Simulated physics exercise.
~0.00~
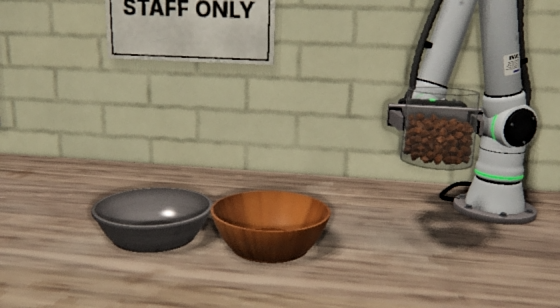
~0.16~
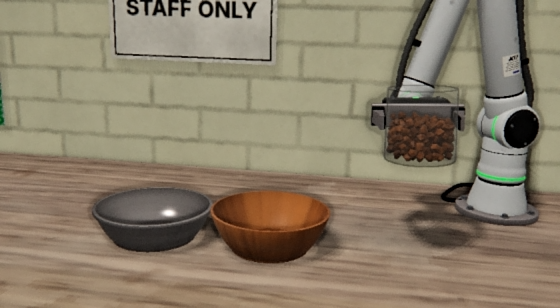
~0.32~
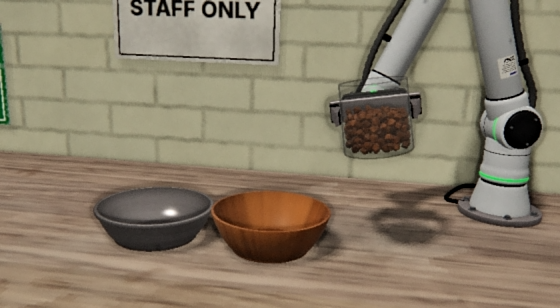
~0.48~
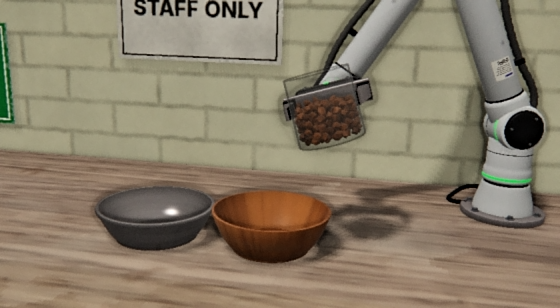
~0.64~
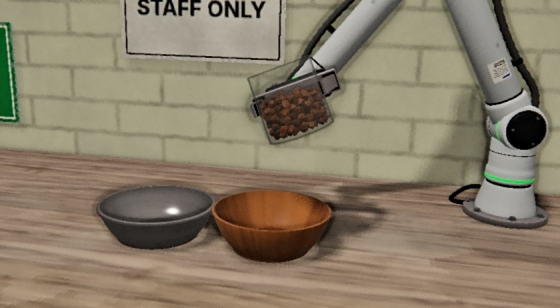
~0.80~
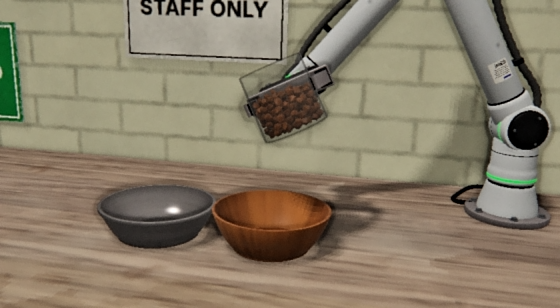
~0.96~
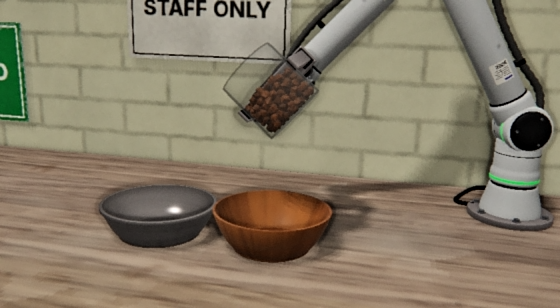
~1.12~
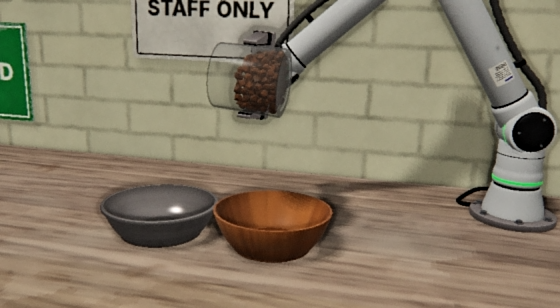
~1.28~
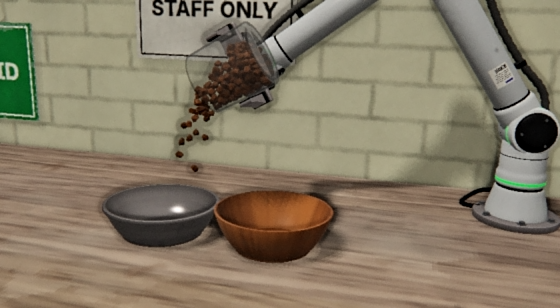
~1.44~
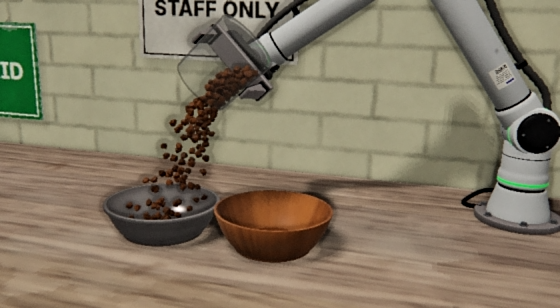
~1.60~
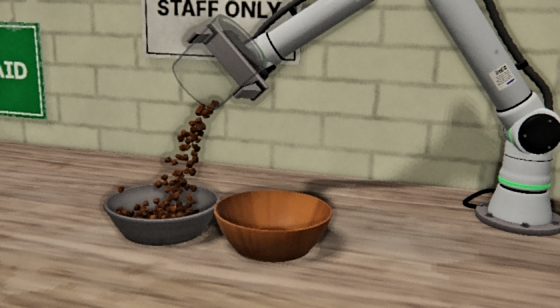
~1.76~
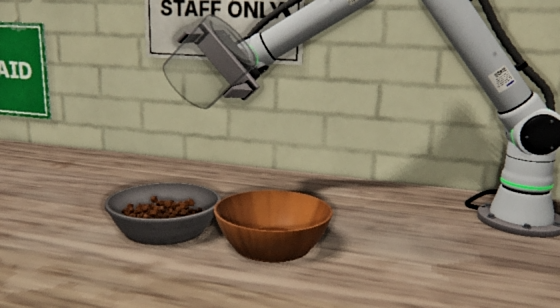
Robot arm carrying a clear container of brown pellets leftward past a wooden bowl, tipping it and emptying them into a grey bowl.
